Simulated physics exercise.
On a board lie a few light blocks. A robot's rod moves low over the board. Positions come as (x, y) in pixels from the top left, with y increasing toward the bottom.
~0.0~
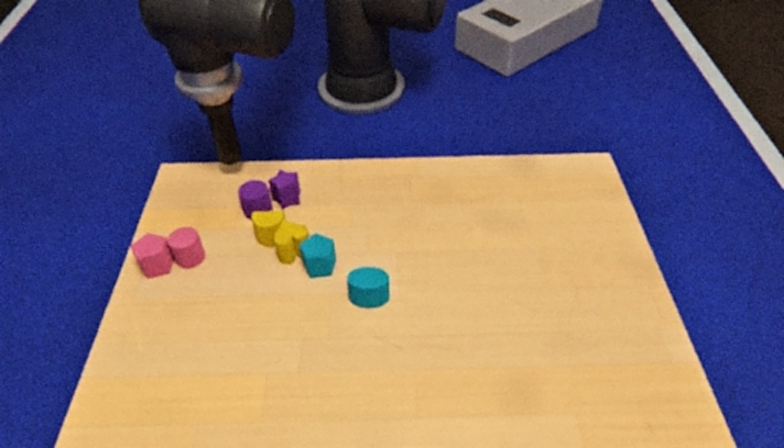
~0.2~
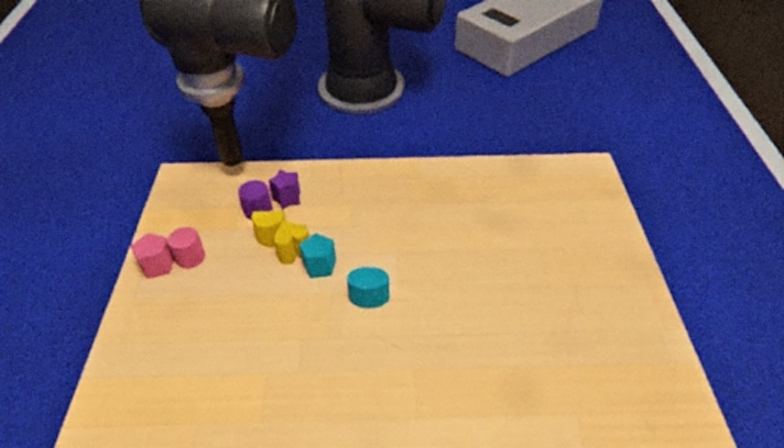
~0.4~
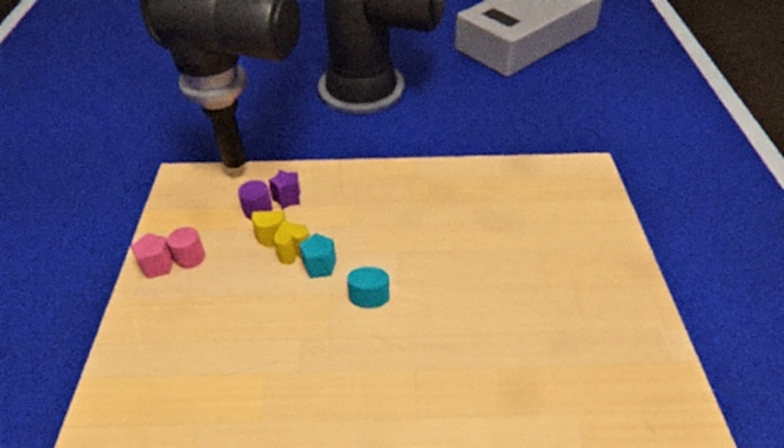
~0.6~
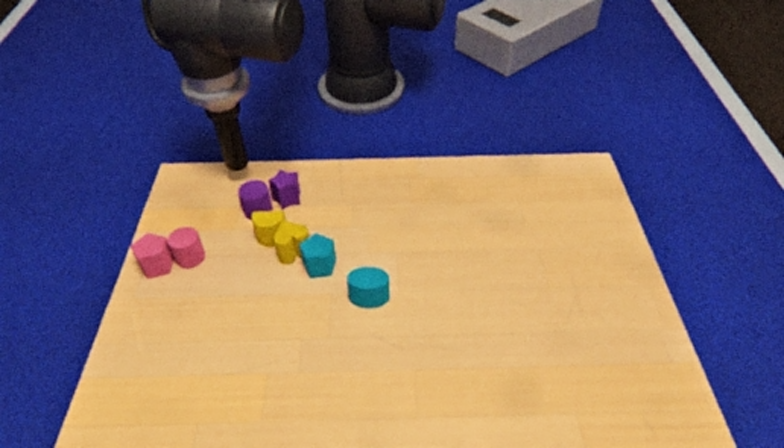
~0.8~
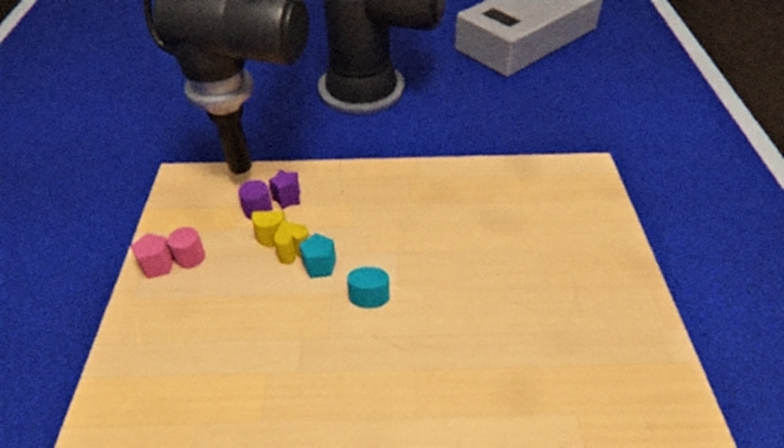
The clip opens on a robot arm holding a dark rod at the upper left edge of a wooden board, near small purple, yellow, pink and teal blocks. The rod shifts very slightly to the right, edging a little closer to the purple blocks, while all the blocks stay still.
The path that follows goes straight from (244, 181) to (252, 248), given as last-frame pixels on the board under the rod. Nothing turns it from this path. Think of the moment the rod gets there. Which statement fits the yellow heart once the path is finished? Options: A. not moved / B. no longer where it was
The answer is B.
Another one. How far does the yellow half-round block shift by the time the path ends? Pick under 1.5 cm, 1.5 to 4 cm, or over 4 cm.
Over 4 cm.
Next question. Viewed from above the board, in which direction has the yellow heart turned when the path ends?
The block spins anticlockwise.
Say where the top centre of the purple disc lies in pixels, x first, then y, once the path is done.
Top centre: (269, 238).
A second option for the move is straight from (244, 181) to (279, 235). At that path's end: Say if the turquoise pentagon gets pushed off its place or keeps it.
The block you're asking about stays where it is.
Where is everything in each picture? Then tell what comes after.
The first picture shows rod tip at (231, 158); block tops, purple disc at (253, 189); yellow half-round block at (267, 218); yellow heart at (290, 232); turquoise pentagon at (317, 246).
The second picture shows rod at (233, 160); blocks unchanged.
The third picture shows rod at (235, 162); blocks unchanged.
The fourth picture shows rod at (237, 164); blocks unchanged.
The fifth picture shows rod at (240, 167); purple disc at (253, 189); yellow half-round block at (267, 218); yellow heart at (290, 232); turquoise pentagon at (317, 246).
On the path given first. One third of the way, rod at (244, 188); purple disc at (256, 195).
Two thirds of the way, rod at (246, 211); purple disc at (264, 216); yellow half-round block at (272, 232), turned 35° anticlockwise; yellow heart at (298, 237); turquoise pentagon at (323, 248).
At the end, rod at (248, 235); purple disc at (269, 238); yellow half-round block at (283, 254), turned 45° anticlockwise; yellow heart at (309, 242), turned 35° anticlockwise; turquoise pentagon at (333, 251), turned 20° clockwise.
